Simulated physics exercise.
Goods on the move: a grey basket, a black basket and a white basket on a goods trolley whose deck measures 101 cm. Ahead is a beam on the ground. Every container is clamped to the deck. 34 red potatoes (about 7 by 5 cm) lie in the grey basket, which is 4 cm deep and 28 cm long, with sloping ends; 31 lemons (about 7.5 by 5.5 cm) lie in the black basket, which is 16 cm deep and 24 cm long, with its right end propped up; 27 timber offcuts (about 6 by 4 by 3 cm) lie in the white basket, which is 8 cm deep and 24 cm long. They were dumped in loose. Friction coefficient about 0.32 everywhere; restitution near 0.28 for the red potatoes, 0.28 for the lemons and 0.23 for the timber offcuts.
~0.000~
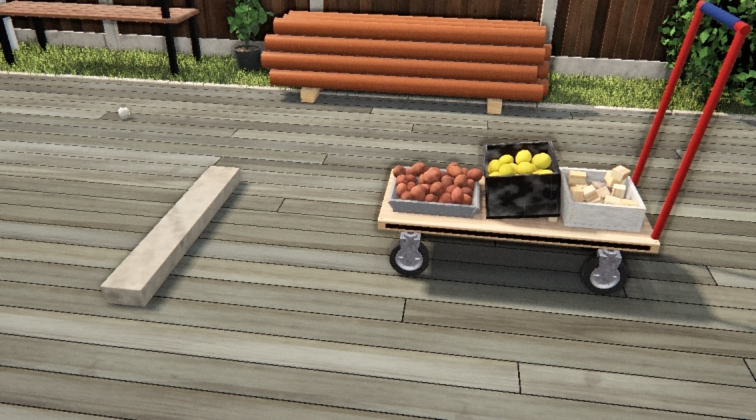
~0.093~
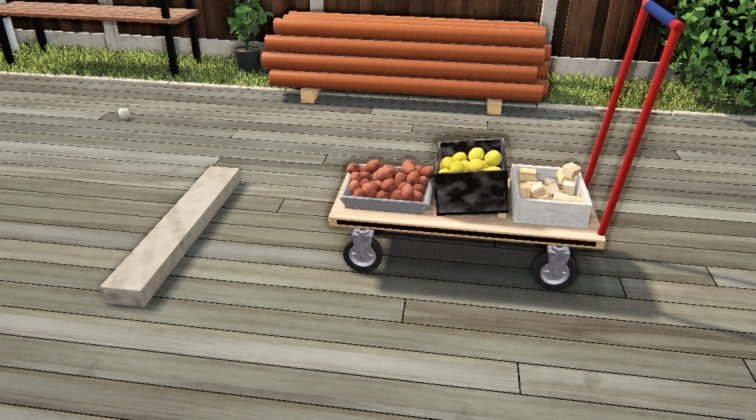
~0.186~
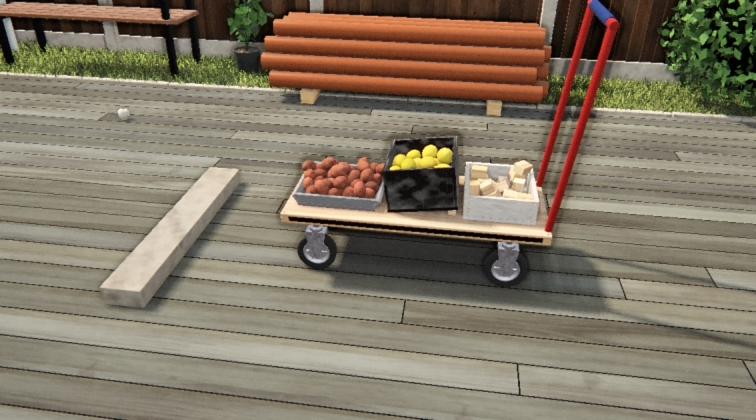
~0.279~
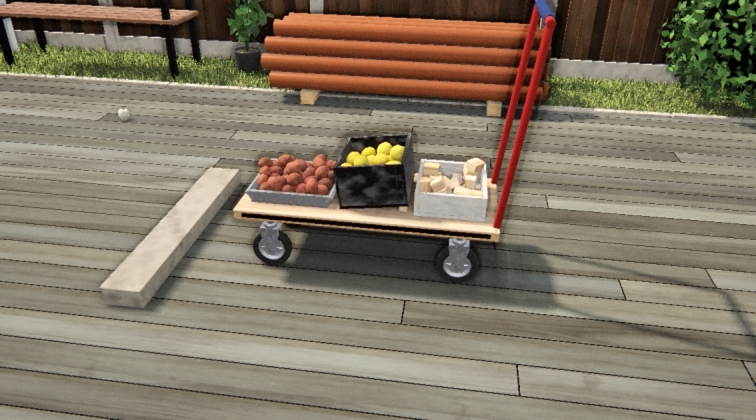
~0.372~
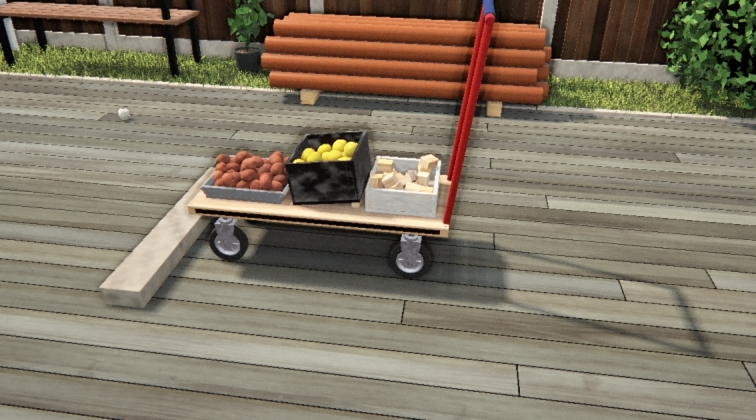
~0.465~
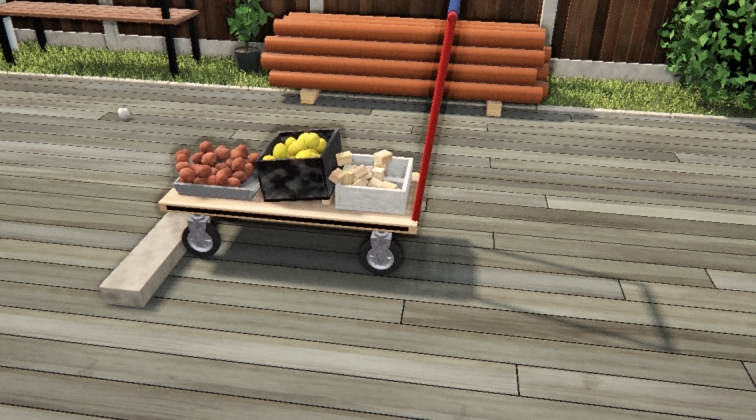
In the video, a goods trolley carrying a grey basket of red potatoes, a black basket of yellow items and a white basket of timber offcuts rolls left across wooden decking until its front wheel meets a pale beam.
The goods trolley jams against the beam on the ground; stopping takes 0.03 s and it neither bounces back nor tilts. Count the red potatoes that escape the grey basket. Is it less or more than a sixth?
Out of the grey basket go more than one in six of the red potatoes.
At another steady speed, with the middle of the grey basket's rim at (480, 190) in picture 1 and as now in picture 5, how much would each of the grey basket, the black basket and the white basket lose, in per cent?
In that case grey basket 60, black basket 0, white basket 0 per cent.
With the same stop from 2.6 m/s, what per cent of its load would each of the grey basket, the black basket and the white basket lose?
In that case grey basket 60, black basket 10, white basket 0 per cent.
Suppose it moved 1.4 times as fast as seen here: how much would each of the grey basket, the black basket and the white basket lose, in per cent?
In that case grey basket 60, black basket 10, white basket 10 per cent.
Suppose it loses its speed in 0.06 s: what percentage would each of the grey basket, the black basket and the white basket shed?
In that case grey basket 40, black basket 0, white basket 10 per cent.
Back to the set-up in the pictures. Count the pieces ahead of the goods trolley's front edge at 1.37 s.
Roughly 14.
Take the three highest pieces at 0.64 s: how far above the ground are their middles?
Roughly 46 cm.
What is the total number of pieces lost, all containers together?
Roughly 18 in all.
After 0.52 s, grey basket 28 in, 6 out, black basket 31 in, 0 out and white basket 26 in, 1 out.
After 0.64 s, grey basket 20 in, 14 out, black basket 31 in, 0 out and white basket 25 in, 2 out.
After 0.86 s, grey basket 17 in, 17 out, black basket 31 in, 0 out and white basket 26 in, 1 out.
When it is over (at 1.37 s), grey basket 17 in, 17 out, black basket 31 in, 0 out and white basket 26 in, 1 out. Asked share, 17 of 34, 50 per cent.
